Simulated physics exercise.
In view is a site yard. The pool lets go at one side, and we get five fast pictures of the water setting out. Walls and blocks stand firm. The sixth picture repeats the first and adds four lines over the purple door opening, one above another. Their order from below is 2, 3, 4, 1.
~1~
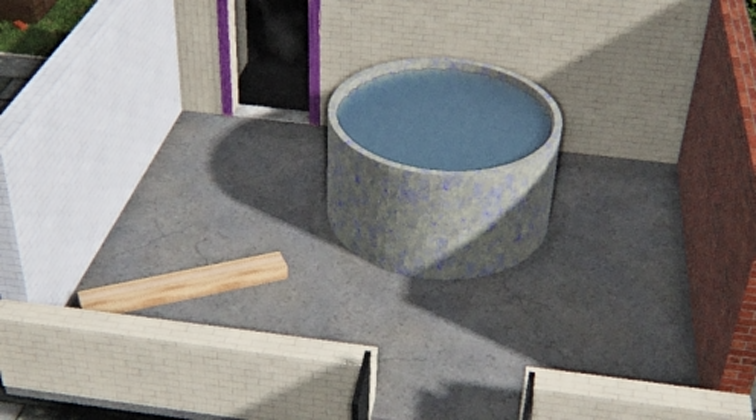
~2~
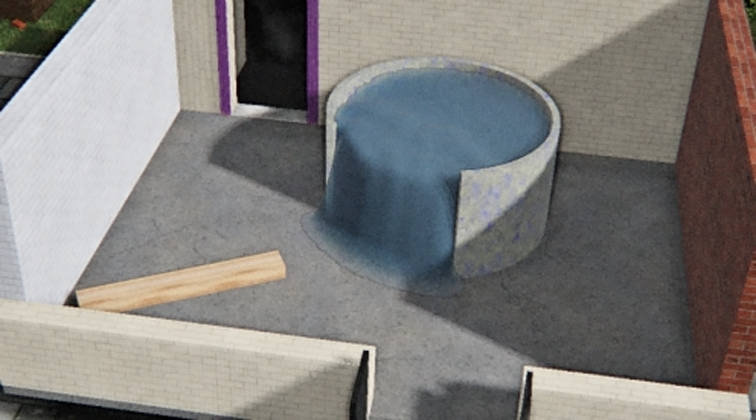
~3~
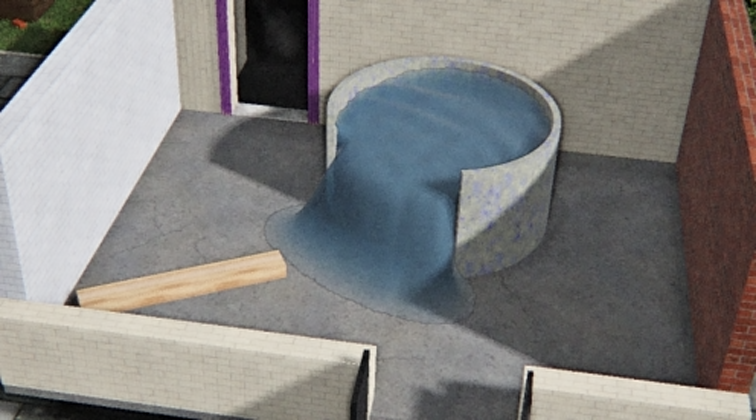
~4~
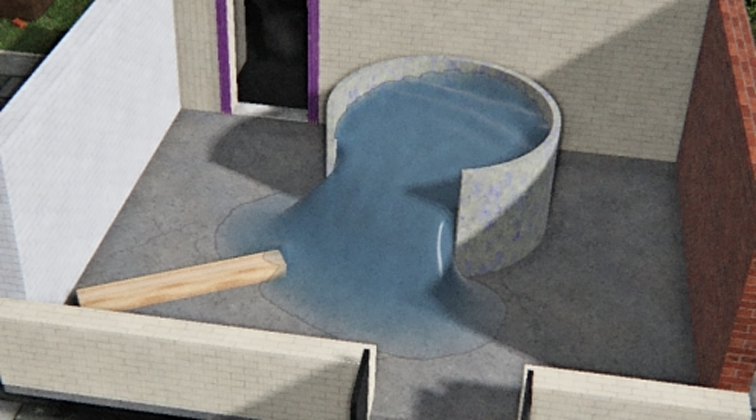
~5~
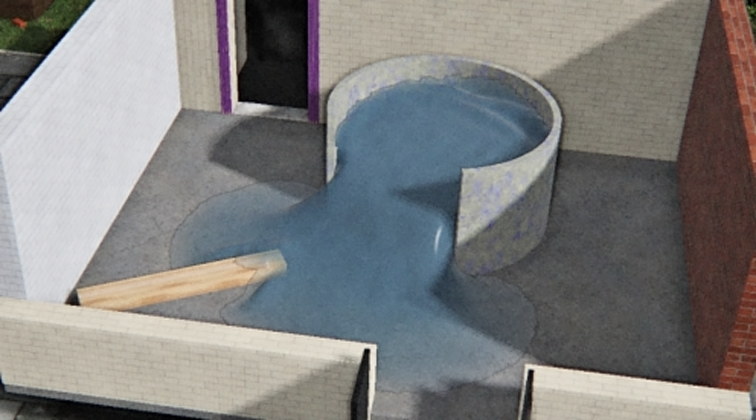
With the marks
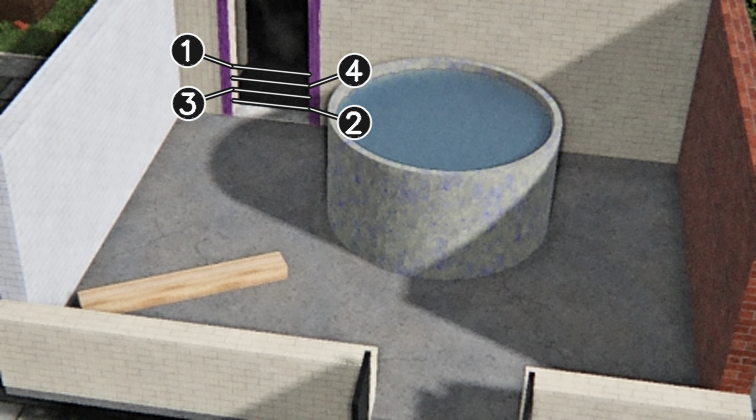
Water sits still in a round stone pool in a walled yard, then pours out through a wide opening in the pool's front left side. It spreads across the grey ground, reaches the wooden beam and flows around its near end, fanning wider while the level in the pool drops.
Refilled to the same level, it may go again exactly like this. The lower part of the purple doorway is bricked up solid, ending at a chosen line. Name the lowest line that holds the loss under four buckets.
I would pick mark 3.
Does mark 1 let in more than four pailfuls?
No, not at all.
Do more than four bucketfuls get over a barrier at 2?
Yes, that goes wrong.
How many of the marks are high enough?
Three of them.
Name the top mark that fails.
That is mark 2.
On the marked copy, 1 at (270, 70); 2 at (271, 104); 3 at (271, 93); 4 at (270, 81); from the bottom up 2, 3, 4, 1.
For mark 1, nothing gets over.
For mark 2, about 10 bucketfuls get in.
For mark 3, a splash gets over, under a bucket.
For mark 4, nothing gets over.
